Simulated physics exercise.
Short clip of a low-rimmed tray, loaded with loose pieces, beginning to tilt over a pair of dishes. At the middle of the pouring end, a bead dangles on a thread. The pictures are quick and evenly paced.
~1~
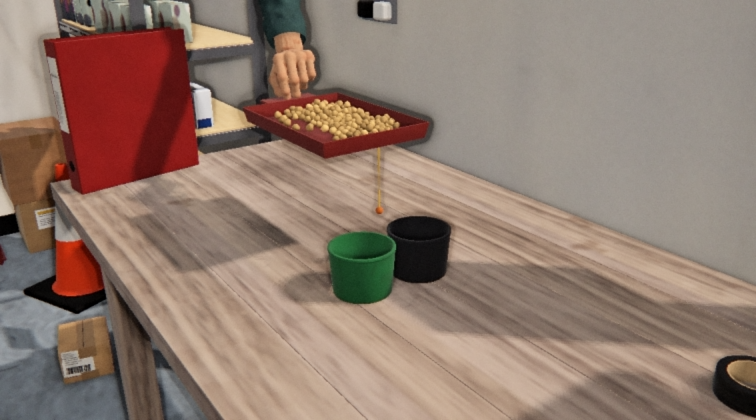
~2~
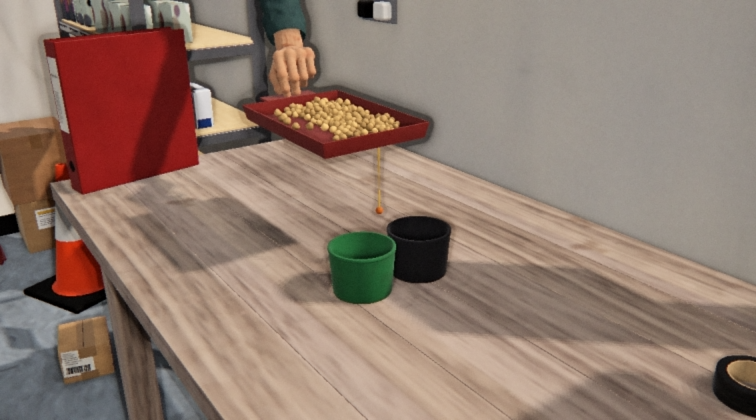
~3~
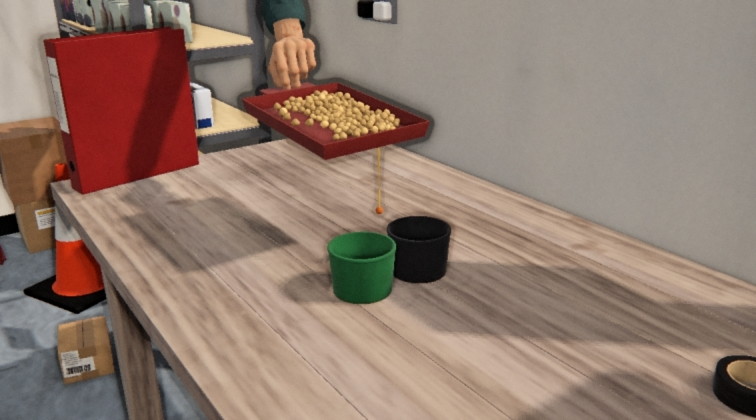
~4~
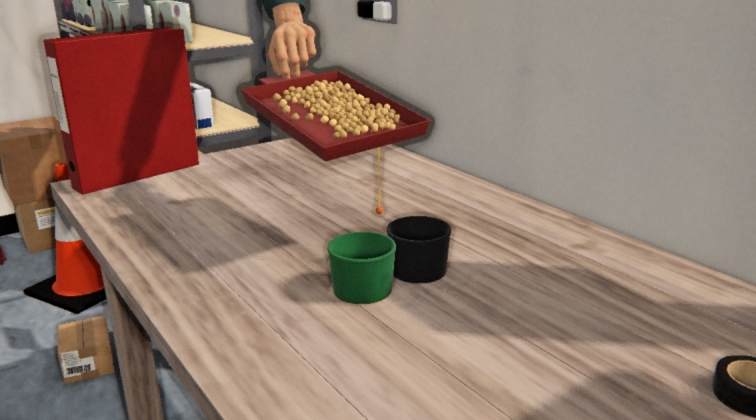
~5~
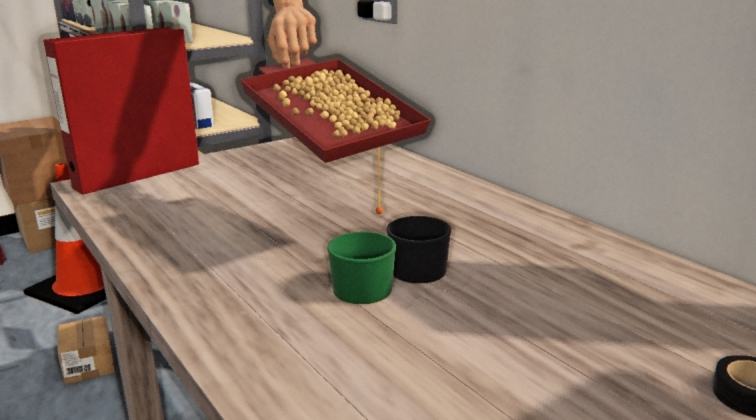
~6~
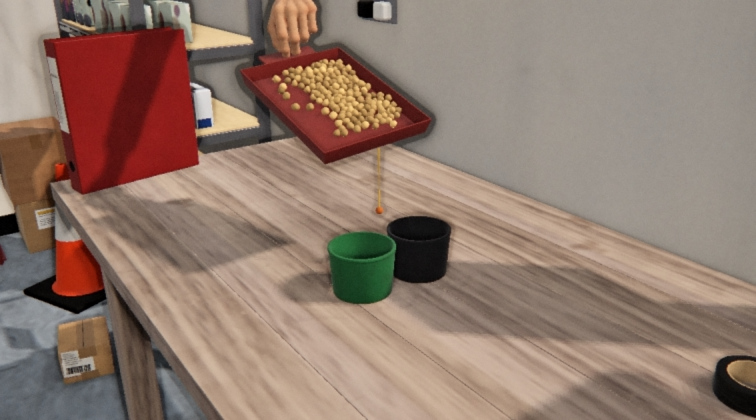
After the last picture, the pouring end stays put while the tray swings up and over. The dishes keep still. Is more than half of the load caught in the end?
The dishes save the greater portion.
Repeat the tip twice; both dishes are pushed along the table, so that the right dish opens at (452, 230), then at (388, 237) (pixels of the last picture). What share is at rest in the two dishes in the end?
First placement: 30 per cent; second placement: 70 per cent.
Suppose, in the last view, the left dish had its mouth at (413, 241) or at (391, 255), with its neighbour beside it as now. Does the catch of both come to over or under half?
First try: A minority; second try: A minority.
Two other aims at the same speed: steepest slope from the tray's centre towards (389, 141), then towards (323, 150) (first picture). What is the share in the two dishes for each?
50 per cent, then 30 per cent.
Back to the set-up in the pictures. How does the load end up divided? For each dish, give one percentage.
Left dish: 60; right dish: 10 percent.
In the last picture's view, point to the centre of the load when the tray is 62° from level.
(355, 124).
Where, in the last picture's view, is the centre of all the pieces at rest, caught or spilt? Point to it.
Near pixel (361, 283).
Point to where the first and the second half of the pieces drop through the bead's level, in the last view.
The early half goes through (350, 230), the late half through (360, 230).
Just after the last frame, tray tipped steeply; almost all on the tray; just a few in the left dish; about a tenth in the air.
A moment on, tray tipped past a quarter turn; roughly two thirds on the tray; about a tenth in the left dish; just a few in the right dish; about a tenth outside both; about a tenth in the air.
Further on, tray tipped past a quarter turn; roughly two thirds in the left dish; about a tenth in the right dish; roughly a quarter outside both.
When it is over, tray tipped past a quarter turn; roughly two thirds in the left dish; about a tenth in the right dish; roughly a quarter outside both.
